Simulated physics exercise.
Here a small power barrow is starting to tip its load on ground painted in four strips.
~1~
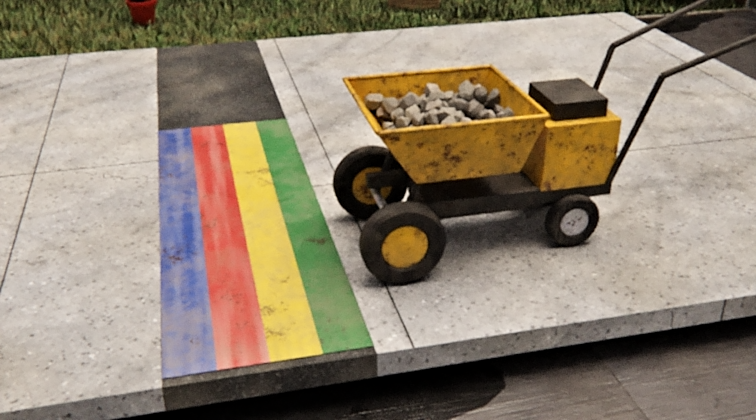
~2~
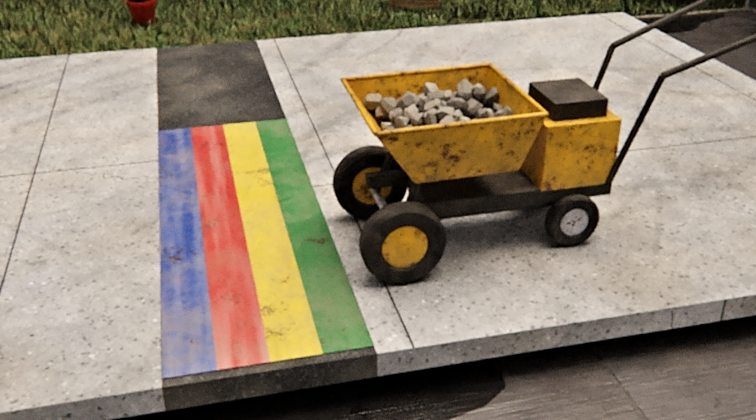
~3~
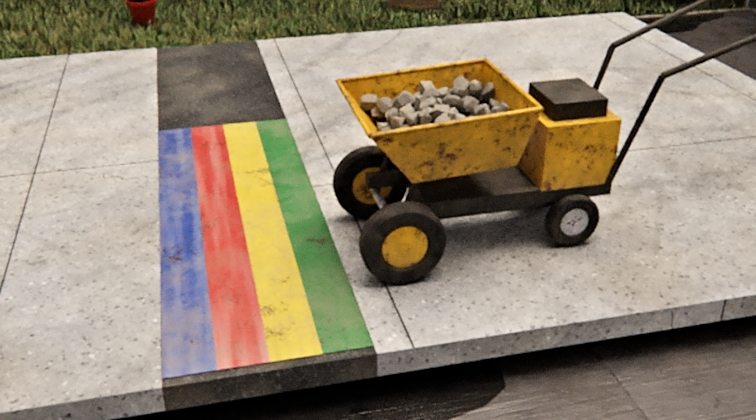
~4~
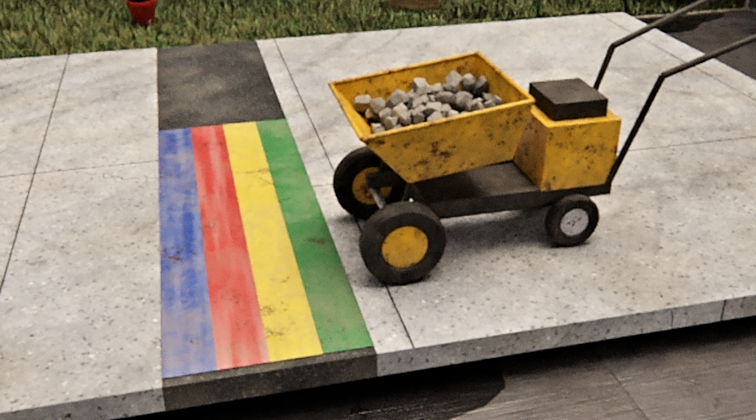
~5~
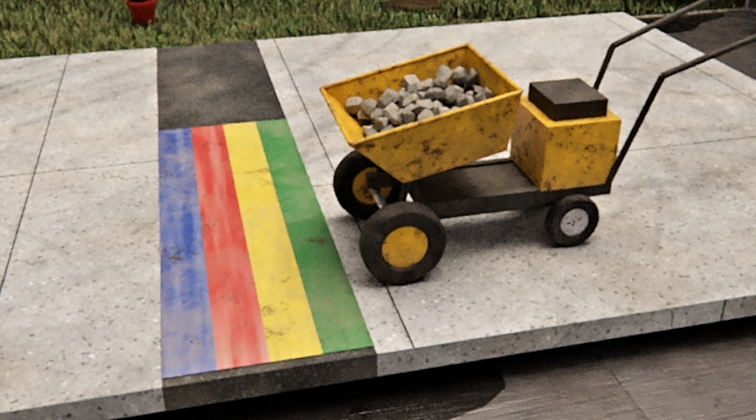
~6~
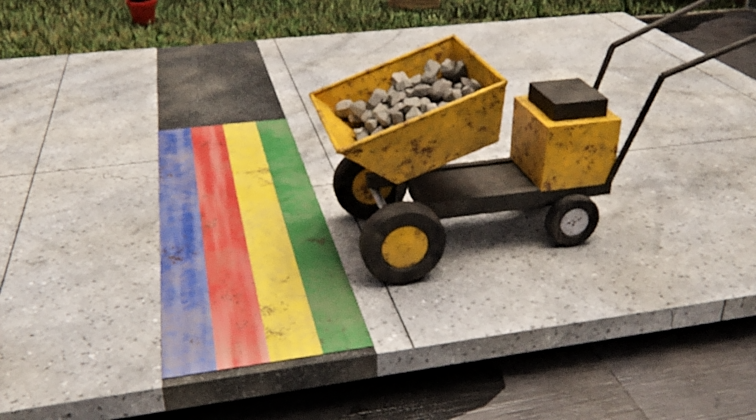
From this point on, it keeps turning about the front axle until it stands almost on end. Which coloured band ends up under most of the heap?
The red one.
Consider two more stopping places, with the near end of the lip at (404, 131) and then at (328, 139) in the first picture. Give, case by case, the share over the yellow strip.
That works out to 40 per cent for the first position and 0 per cent for the second.
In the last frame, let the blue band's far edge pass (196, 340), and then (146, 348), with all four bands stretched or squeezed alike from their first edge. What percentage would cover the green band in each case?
0 % and 0 %, near enough.
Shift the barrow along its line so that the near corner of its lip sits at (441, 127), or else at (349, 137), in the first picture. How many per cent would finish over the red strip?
First try: Around 20 %; second try: Around 40 %.
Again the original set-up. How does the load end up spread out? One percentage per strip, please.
I'd say the green strip has near 5, the yellow strip near 25, the red strip near 40 and the blue strip near 20 per cent.
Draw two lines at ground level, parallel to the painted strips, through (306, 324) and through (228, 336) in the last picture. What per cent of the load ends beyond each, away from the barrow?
First roughly 90 percent, then 40 percent.
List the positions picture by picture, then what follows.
In the first frame, lip of the skip (378, 134), level; top of the load (442, 107), broken stones; green strip (337, 315); yellow strip (288, 322); red strip (238, 330); blue strip (188, 337).
In the second frame, lip of the skip (376, 134), level; top of the load (440, 106).
In the third frame, lip of the skip (370, 136), tipped barely; top of the load (436, 104).
In the fourth frame, lip of the skip (362, 139), tipped a little; top of the load (459, 100).
In the fifth frame, lip of the skip (351, 145), tipped a little; top of the load (449, 95).
In the sixth frame, lip of the skip (339, 152), tipped clearly; top of the load (444, 87); green strip (337, 315); yellow strip (288, 322); red strip (238, 330); blue strip (188, 337).
Just after the last frame, skip tipped steeply; every one in the skip.
A moment on, skip tipped steeply; the larger part in the skip; about a tenth over the yellow strip; about a tenth over the red strip; just a few falling.
Further on, skip tipped right over; roughly a quarter in the skip; about a tenth over the yellow strip; roughly half over the red strip; about a tenth over the blue strip; about a tenth off the paint.
When it is over, skip tipped right over; just a few in the skip; about a tenth over the green strip; roughly a quarter over the yellow strip; roughly half over the red strip; roughly a quarter over the blue strip; about a tenth off the paint.
